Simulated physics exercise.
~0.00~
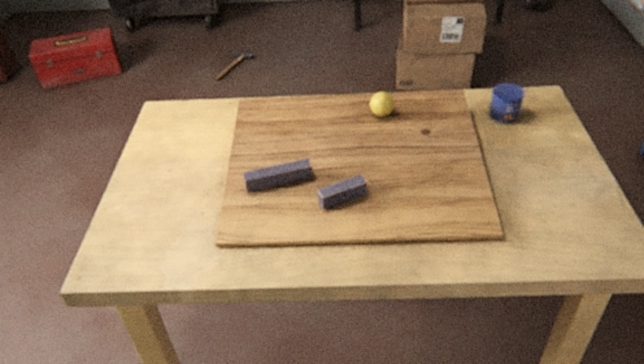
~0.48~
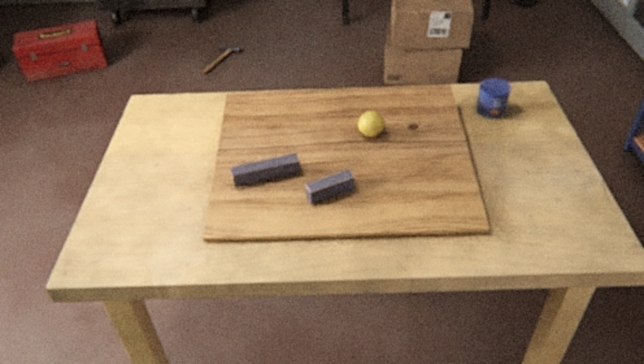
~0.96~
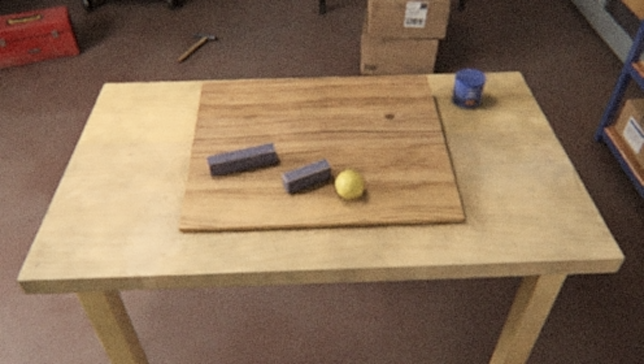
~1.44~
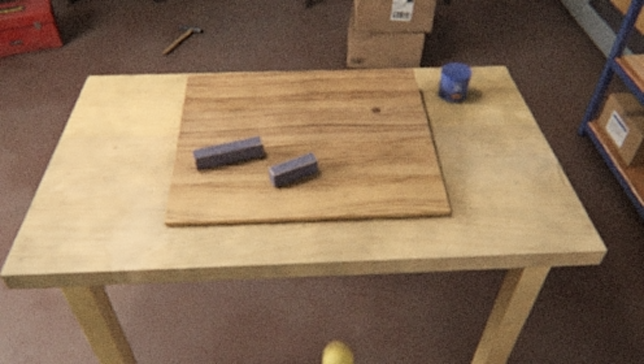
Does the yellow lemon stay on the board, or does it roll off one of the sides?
It rolls off. The lemon comes down past the blocks and goes over the near side.
